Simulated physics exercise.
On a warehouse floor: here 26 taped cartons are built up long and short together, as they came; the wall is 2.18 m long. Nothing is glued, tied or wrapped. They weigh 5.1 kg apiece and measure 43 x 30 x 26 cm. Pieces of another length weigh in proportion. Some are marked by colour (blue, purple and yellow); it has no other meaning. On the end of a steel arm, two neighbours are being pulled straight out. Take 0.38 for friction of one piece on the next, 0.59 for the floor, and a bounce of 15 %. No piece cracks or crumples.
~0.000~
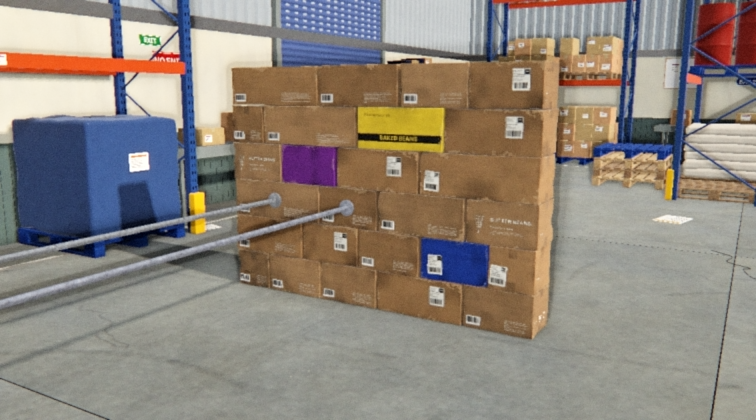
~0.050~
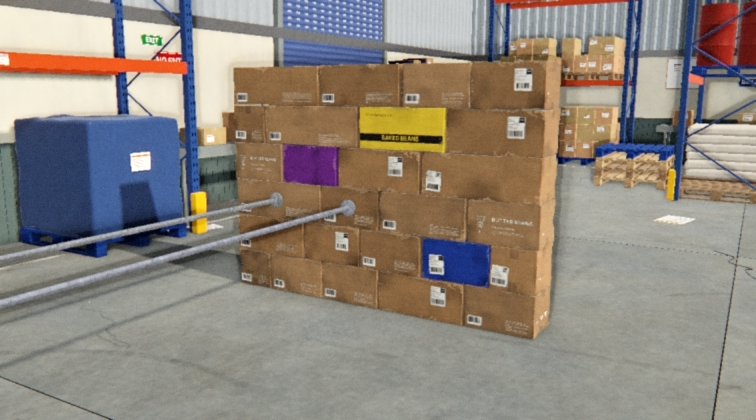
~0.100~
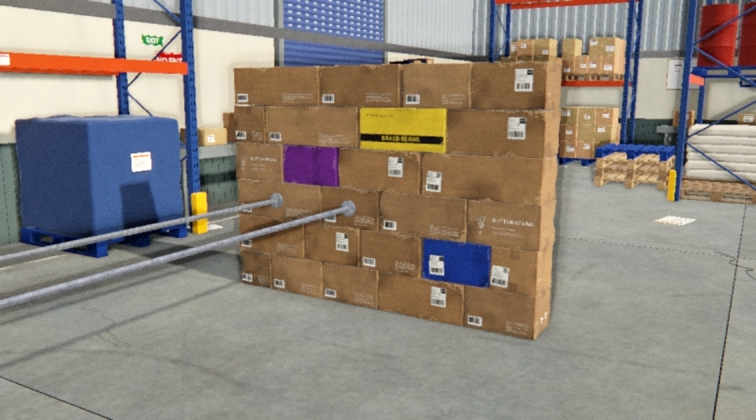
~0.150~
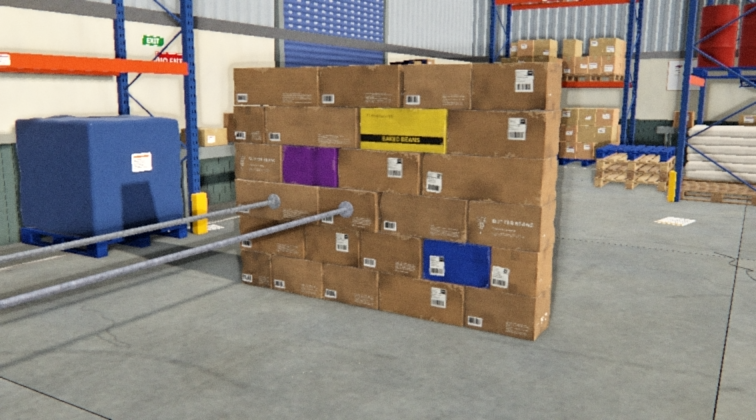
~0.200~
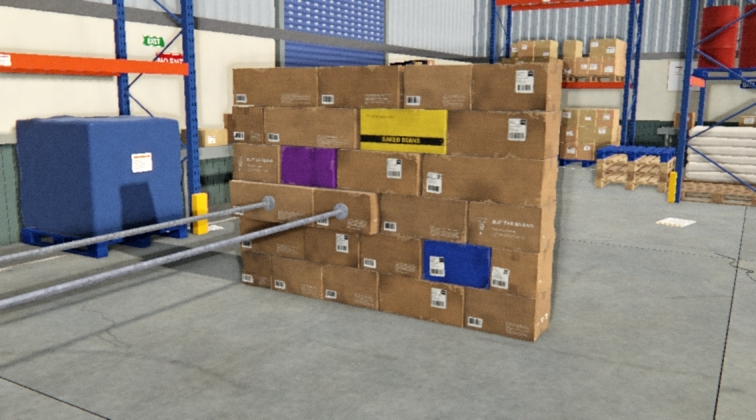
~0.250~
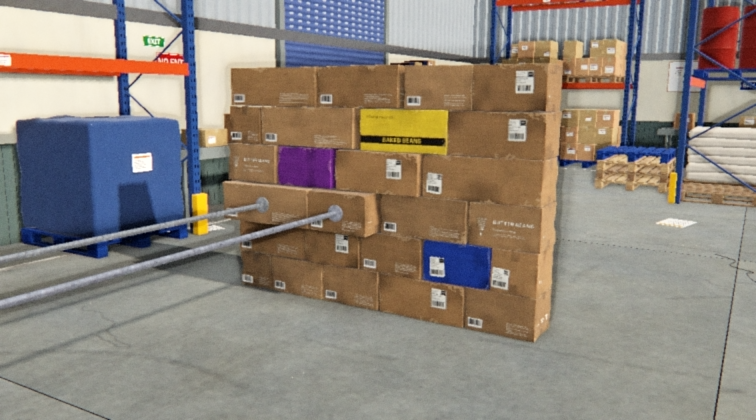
Two neighbouring brown cartons in a stacked wall on a warehouse floor sit still at first, with a pair of steel rods against their faces. The rods then draw them slowly outward to the left until they jut from the wall, and the purple carton above shifts slightly the same way.
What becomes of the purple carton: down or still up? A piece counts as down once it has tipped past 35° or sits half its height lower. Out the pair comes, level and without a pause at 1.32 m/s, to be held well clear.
The purple carton comes down.
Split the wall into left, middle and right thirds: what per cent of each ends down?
In per cent: Left 60, middle 70, right 10.
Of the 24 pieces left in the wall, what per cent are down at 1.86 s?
40 per cent by then.
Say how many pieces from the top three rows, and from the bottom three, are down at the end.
Top 9, bottom 1.
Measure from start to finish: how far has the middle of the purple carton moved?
Roughly 80 cm away.
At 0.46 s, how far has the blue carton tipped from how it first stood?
About 0°.
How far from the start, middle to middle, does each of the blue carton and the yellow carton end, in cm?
About: Blue 0, yellow 180.
By 0.46 s, none of the 24 other cartons down, 9 disturbed; purple carton tilted 10°; yellow carton moved 41 mm.
By 1.18 s, 4 of the 24 other cartons down; purple carton on its side; yellow carton tilted 6°.
By 1.86 s, 10 of the 24 other cartons down; purple carton tilted 75°, 66 cm lower; yellow carton tilted 48°.
By 2.68 s, 10 of the 24 other cartons down; purple carton on its side; yellow carton on its side.
When it is over (3.8 s), 10 of the 24 other cartons down; purple carton on its side; yellow carton on its side; blue carton unmoved. In pixels of the last frame, middles, purple carton near (266, 268), yellow carton near (378, 239).
